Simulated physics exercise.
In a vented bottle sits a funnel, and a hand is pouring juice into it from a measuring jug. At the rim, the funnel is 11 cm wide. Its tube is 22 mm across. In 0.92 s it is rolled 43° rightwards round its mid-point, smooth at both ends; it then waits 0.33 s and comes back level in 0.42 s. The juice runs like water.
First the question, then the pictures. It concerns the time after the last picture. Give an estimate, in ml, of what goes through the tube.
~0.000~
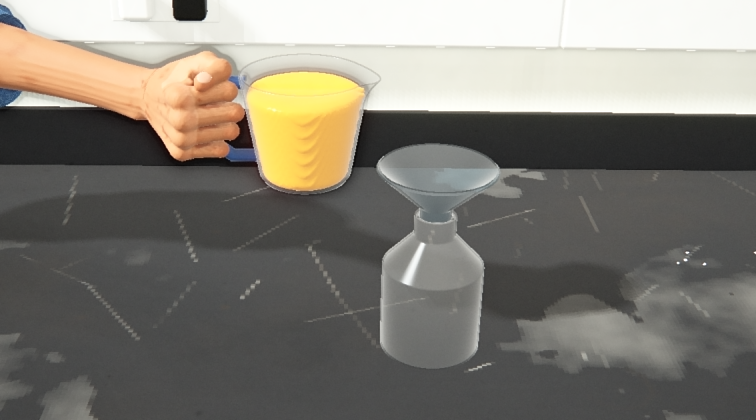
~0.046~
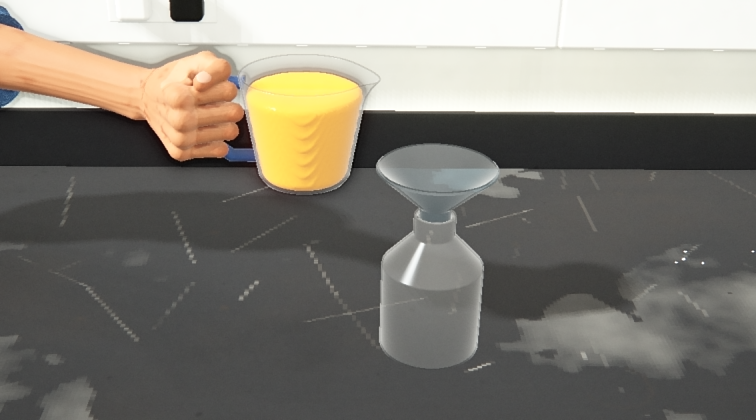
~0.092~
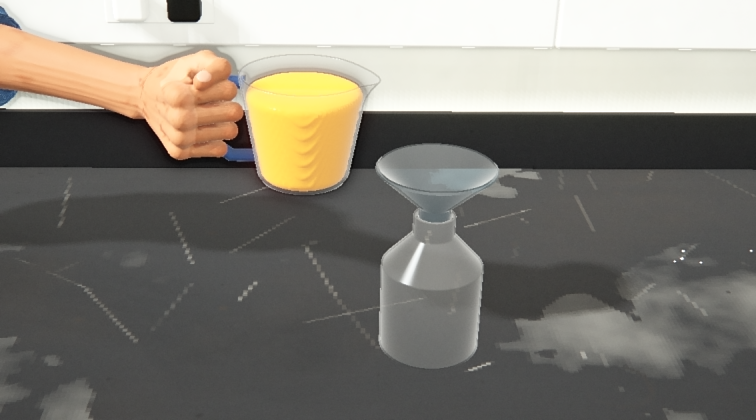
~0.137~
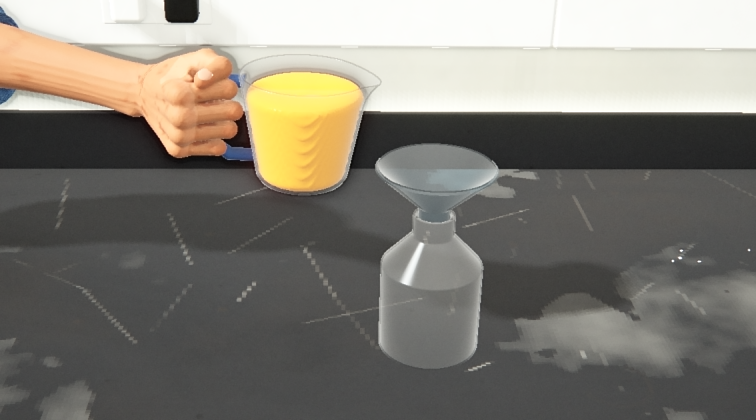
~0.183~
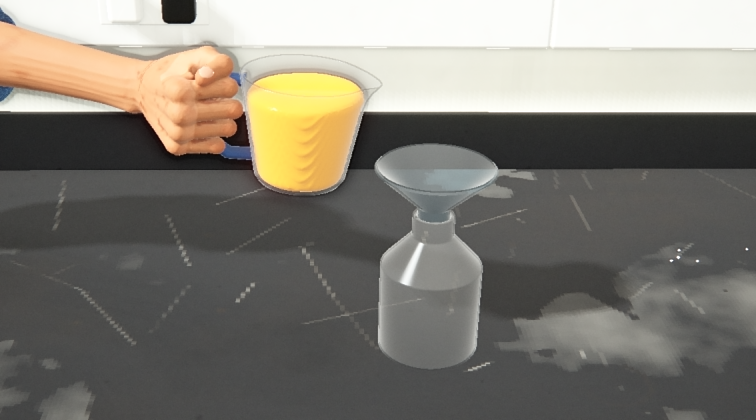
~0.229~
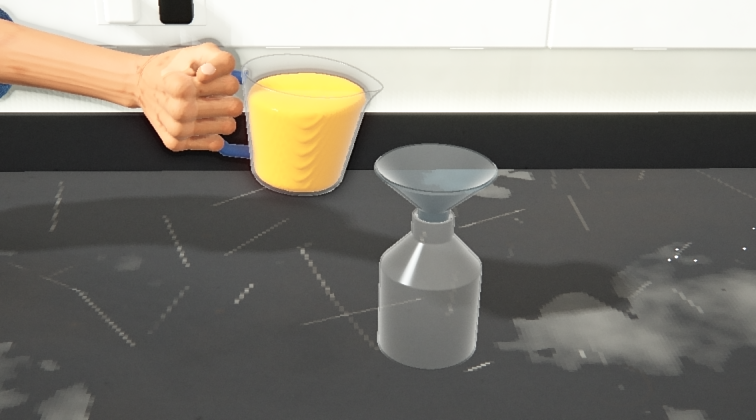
Roughly 250 ml goes through.
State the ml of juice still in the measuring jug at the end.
Roughly 420 ml.
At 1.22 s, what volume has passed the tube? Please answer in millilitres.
Estimated volume: Near 120 ml.
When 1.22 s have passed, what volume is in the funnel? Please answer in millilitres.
Roughly 90 ml.
After 0.62 s the tilt is 33° and 0 ml has passed the tube, 10 ml is in the funnel, 635 ml in the measuring jug and 0 ml has missed.
After 0.91 s the tilt is 43° and 55 ml has passed the tube, 60 ml is in the funnel, 515 ml in the measuring jug and 0 ml has missed.
After 1.22 s the tilt is 43° and 125 ml has passed the tube, 90 ml is in the funnel, 440 ml in the measuring jug and 5 ml has missed.
After 1.54 s the tilt is 9° and 200 ml has passed the tube, 50 ml is in the funnel, 420 ml in the measuring jug and 10 ml has missed.
In the end 250 ml has passed the tube, 0 ml is in the funnel, 420 ml in the measuring jug and 10 ml has missed.
